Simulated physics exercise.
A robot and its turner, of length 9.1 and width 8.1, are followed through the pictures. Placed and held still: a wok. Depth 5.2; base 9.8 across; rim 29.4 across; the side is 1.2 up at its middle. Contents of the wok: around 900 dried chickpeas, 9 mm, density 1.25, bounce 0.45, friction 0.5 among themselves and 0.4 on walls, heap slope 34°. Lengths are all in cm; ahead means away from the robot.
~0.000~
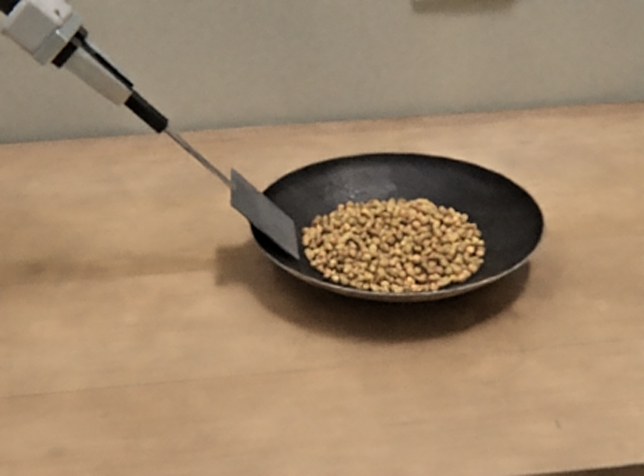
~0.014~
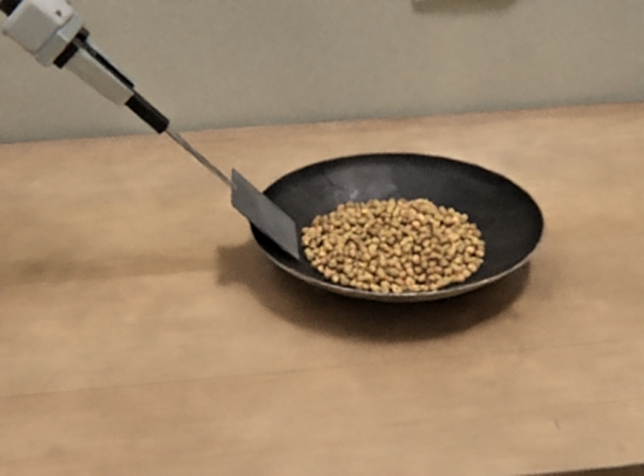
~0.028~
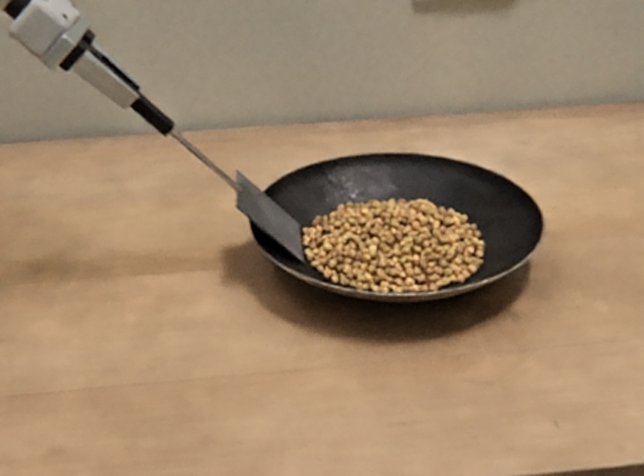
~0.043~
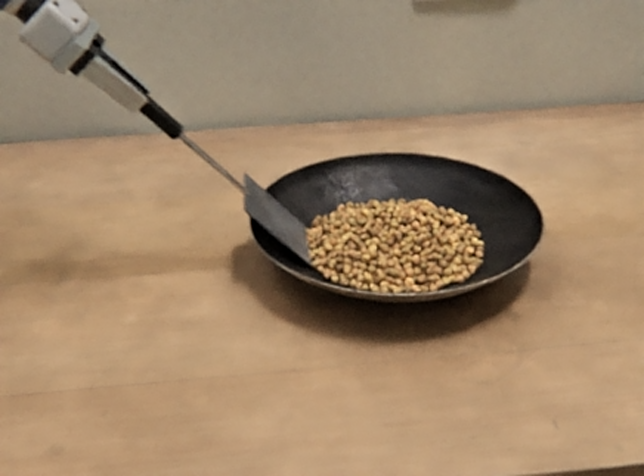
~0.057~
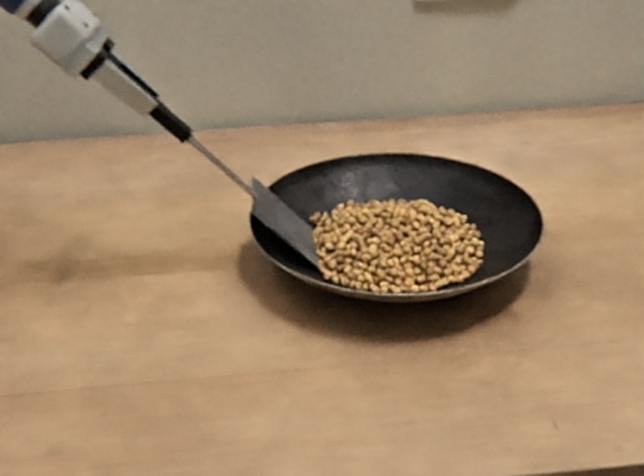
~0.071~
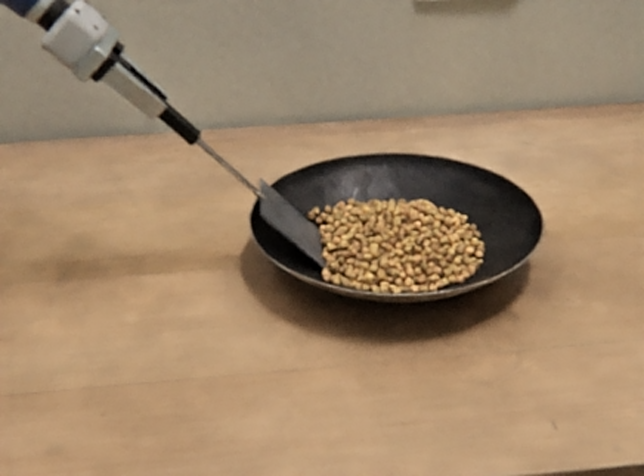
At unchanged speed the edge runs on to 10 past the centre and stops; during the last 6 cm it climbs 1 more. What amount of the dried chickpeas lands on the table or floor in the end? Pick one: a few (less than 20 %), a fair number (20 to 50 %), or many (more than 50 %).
A few, less than 20 %.
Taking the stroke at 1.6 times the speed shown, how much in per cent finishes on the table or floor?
About 30 per cent.
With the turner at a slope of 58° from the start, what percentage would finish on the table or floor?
It would then be close to 15 %.
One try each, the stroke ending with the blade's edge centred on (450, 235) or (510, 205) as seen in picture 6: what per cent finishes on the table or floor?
Close to 0 and close to 30 per cent, respectively.
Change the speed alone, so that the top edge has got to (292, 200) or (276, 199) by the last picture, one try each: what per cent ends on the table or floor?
Respectively, around 35 and 30 per cent.
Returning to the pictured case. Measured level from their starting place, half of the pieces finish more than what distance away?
Somewhere around 4 centimetres, I'd say.
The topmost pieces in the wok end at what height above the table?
Some 6.5 cm above the table.
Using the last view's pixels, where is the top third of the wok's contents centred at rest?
Roughly (489, 216).
By 0.19 s, sloping 49°, highest piece 4 above the table; 900 in the wok.
By 0.31 s, sloping 49°, highest piece 6 above the table; 900 in the wok.
By 0.57 s, sloping 49°, highest piece 7 above the table; 782 in the wok, 108 on the table or floor, 10 on the blade or in flight.
By 1.62 s, sloping 49°, highest piece 6 above the table; 777 in the wok, 123 on the table or floor.
Final count, 777 in the wok, 123 on the table or floor. That is 14 % on the table or floor.
